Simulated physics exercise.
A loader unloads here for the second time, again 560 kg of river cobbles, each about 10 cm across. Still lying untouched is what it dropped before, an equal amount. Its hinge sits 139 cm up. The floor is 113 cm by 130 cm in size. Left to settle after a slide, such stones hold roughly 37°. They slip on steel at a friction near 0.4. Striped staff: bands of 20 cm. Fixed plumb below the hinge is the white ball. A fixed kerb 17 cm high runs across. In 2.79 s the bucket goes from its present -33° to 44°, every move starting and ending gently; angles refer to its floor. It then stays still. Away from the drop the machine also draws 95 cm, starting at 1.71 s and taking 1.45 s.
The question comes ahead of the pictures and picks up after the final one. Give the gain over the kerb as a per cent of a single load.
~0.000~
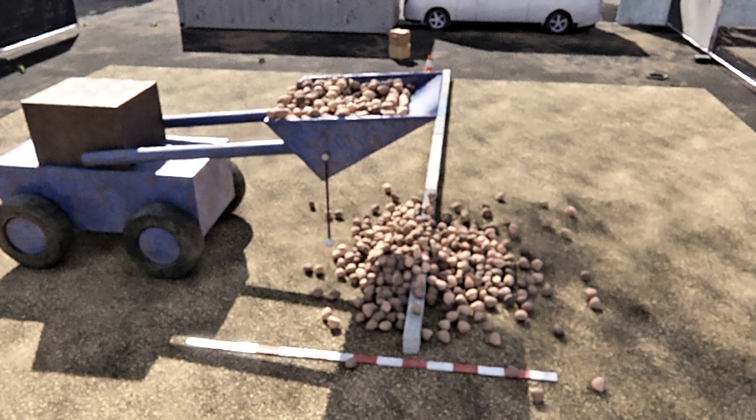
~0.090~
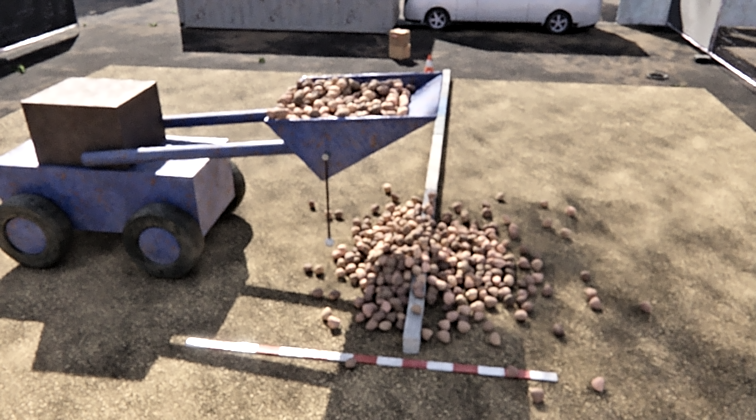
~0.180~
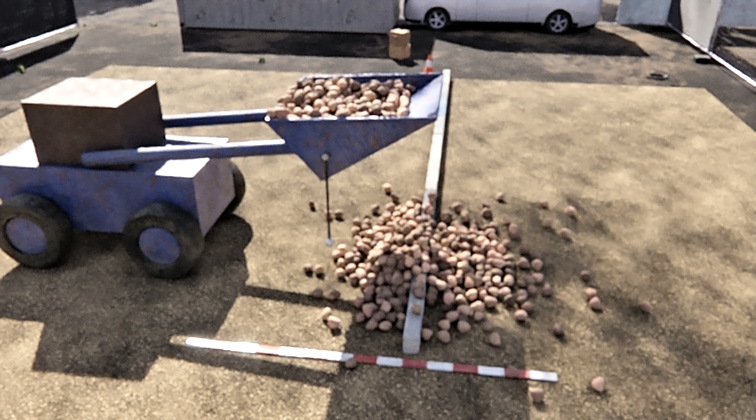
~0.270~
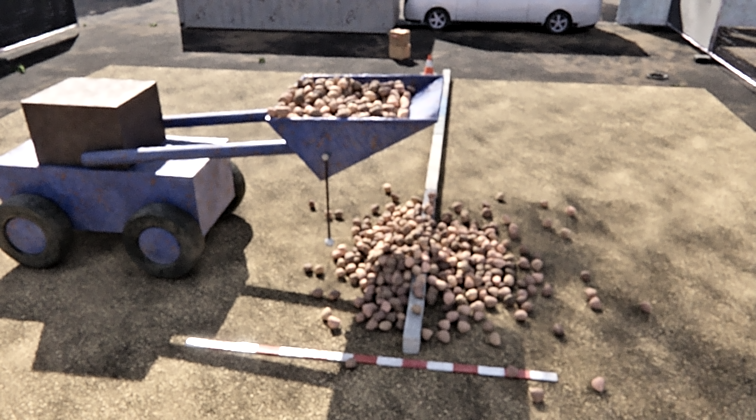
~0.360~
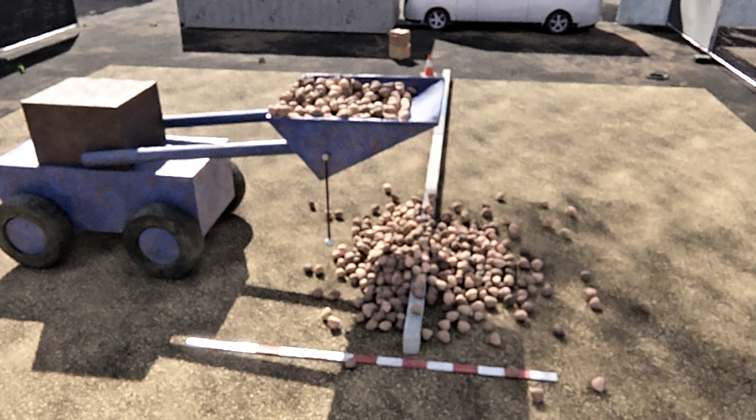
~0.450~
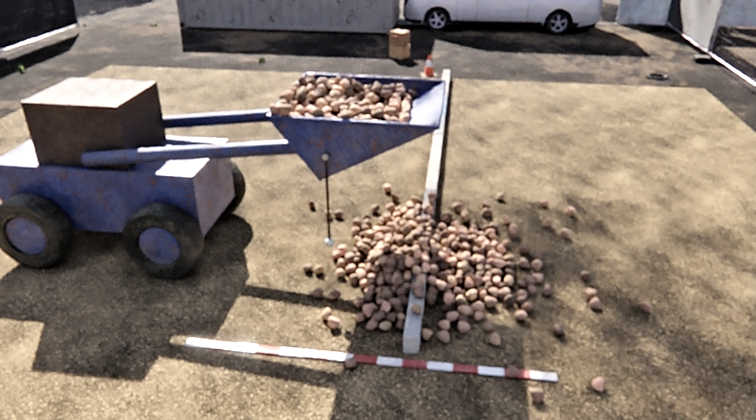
34 %.
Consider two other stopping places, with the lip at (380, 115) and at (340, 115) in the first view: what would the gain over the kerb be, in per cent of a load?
0 %, then 0 %.
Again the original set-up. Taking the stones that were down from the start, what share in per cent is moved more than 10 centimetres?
Close to 10 in a hundred of them.
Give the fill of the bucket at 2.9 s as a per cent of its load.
Close to 0 in a hundred.
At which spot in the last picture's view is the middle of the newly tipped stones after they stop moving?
They end up centred around (399, 246).
After 2.1 s the floor is at 32°; in per cent of one load, 77 in the bucket, 76 on this side of the kerb, 46 over the kerb; the foremost stones are at (585, 272).
After 2.9 s the floor is at 44°; in per cent of one load, 0 in the bucket, 126 on this side of the kerb, 74 over the kerb; the foremost stones are at (585, 272).
After 3.6 s the floor is at 44°; in per cent of one load, 0 in the bucket, 126 on this side of the kerb, 74 over the kerb; the foremost stones are at (585, 272).
After 6.4 s the floor is at 44°; in per cent of one load, 0 in the bucket, 126 on this side of the kerb, 74 over the kerb; the foremost stones are at (585, 272). Net gain over the kerb, 34.
